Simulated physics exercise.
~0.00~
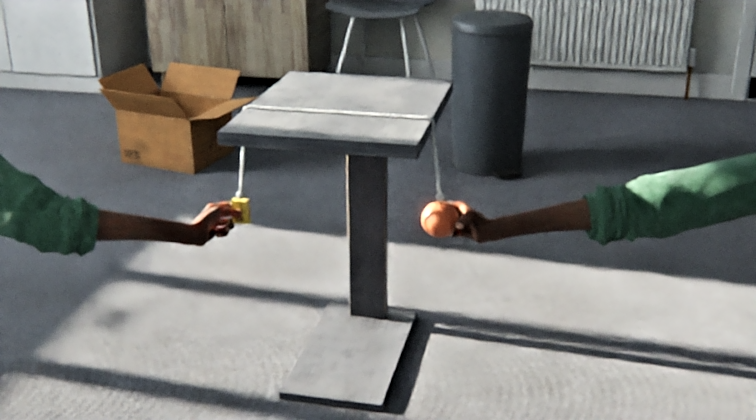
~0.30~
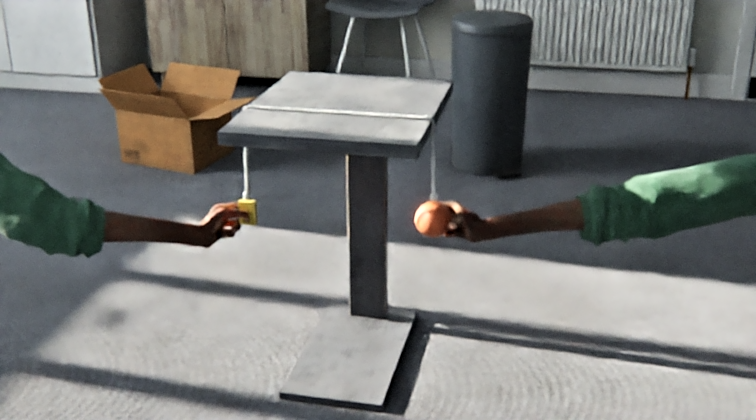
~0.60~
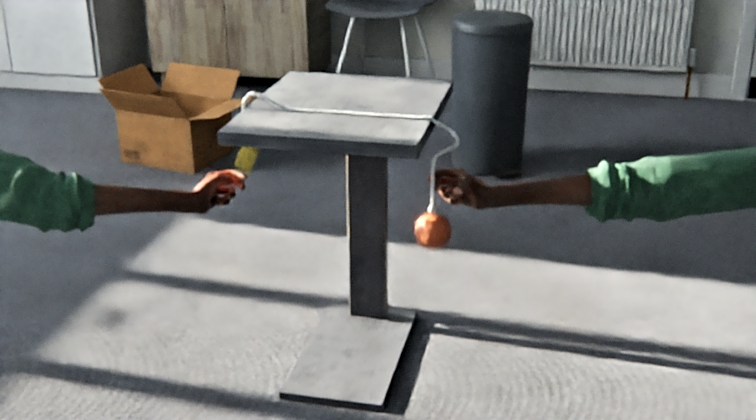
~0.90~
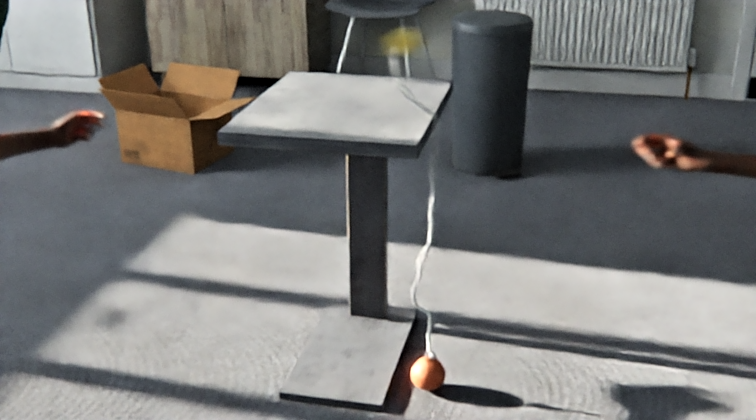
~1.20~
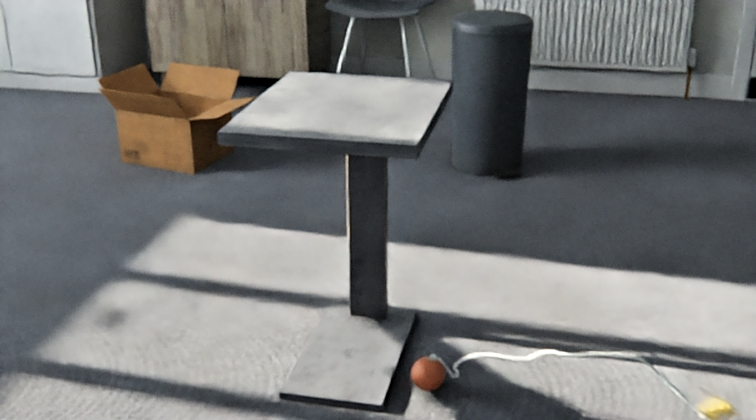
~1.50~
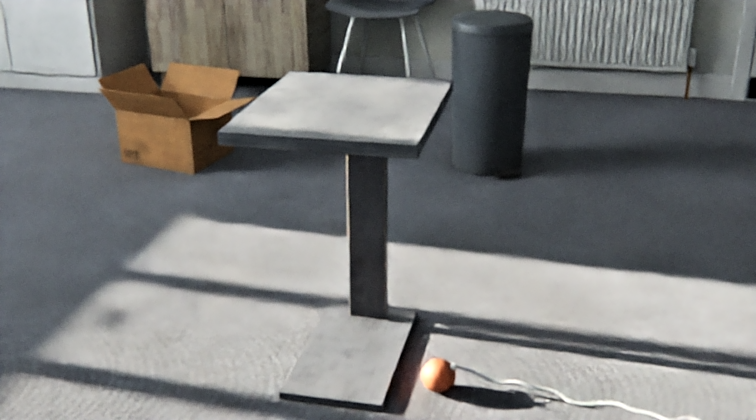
In a sunlit room, two hands release a corded matchbox and orange, the orange dropping right, pulling everything over the table to the floor.
